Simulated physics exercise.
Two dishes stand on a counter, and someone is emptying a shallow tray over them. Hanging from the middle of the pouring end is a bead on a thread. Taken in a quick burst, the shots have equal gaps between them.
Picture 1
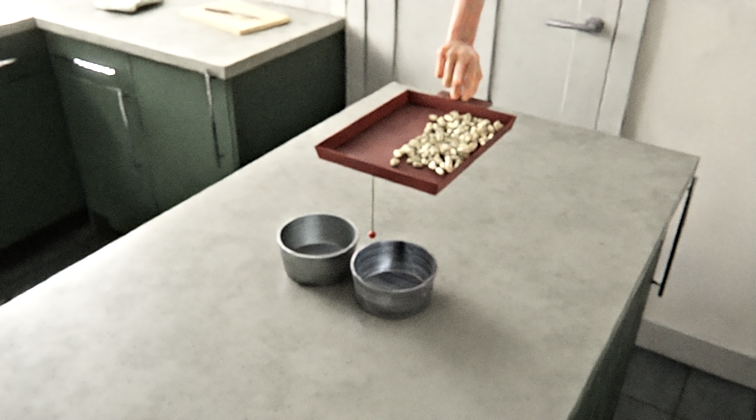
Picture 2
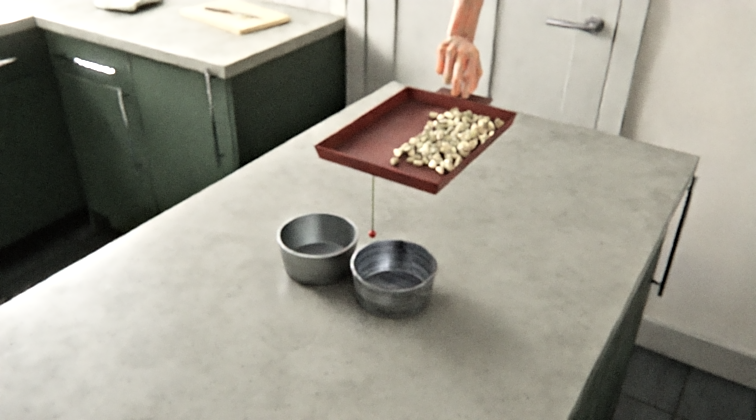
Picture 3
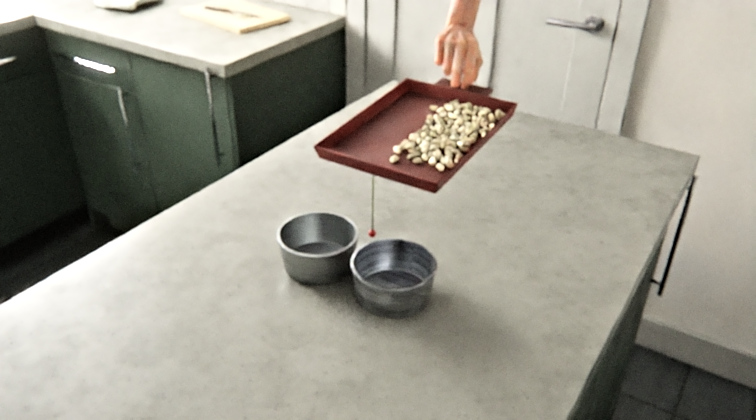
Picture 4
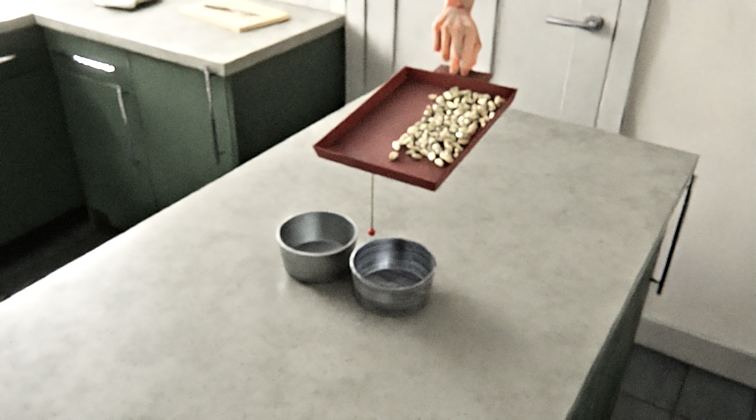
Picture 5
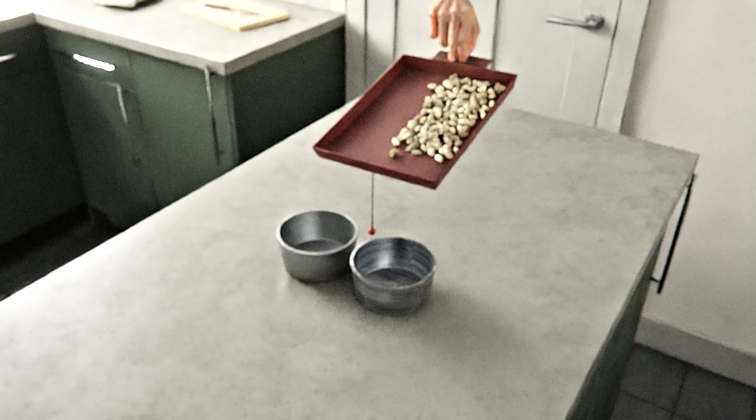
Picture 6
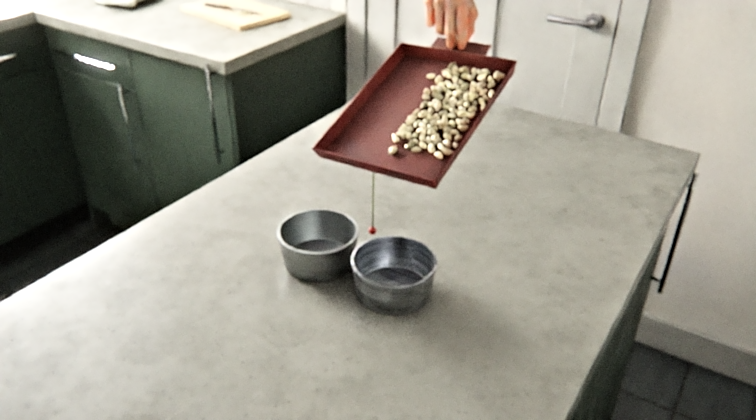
On a pale counter in a kitchen with green cabinets, a hand holds a shallow red tray of white beans above two grey metal dishes, a red bead hanging from its near edge. The tray starts nearly level; then its far end rises steadily, tilting the near edge slightly lower at the left corner, while the beans stay bunched along the right side.
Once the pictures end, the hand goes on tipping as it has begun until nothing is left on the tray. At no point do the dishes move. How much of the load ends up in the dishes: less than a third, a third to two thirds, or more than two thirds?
More than two thirds.
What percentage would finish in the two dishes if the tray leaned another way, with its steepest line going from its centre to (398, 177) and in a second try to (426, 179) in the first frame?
Around 70 percent for the first aim and around 60 percent for the second.
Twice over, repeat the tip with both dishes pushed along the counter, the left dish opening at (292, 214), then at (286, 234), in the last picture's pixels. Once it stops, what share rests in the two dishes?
The first try yields 40% and the second yields 80%.
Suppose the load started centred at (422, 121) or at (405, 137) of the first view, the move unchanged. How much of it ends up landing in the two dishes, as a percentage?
Roughly 80 per cent, then 70 per cent.
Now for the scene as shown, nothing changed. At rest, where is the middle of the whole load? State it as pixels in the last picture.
Around (329, 269), give or take.
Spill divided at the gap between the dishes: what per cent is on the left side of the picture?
It comes to near 90 percent of the spill.
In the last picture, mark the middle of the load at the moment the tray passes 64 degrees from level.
Roughly at (374, 155).
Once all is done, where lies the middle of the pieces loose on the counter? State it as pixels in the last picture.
It centres at roughly (312, 311).
Shortly afterwards, tray tipped steeply; all but a few on the tray; only a few in the air.
Next, tray tipped past a quarter turn; the bulk on the tray; only a few in the right dish; a little in the left dish; only a few outside both; a little in the air.
Some moments later, tray tipped past a quarter turn; near a quarter in the right dish; near half in the left dish; near a quarter outside both.
In the end, tray tipped past a quarter turn; near a quarter in the right dish; near half in the left dish; near a quarter outside both.
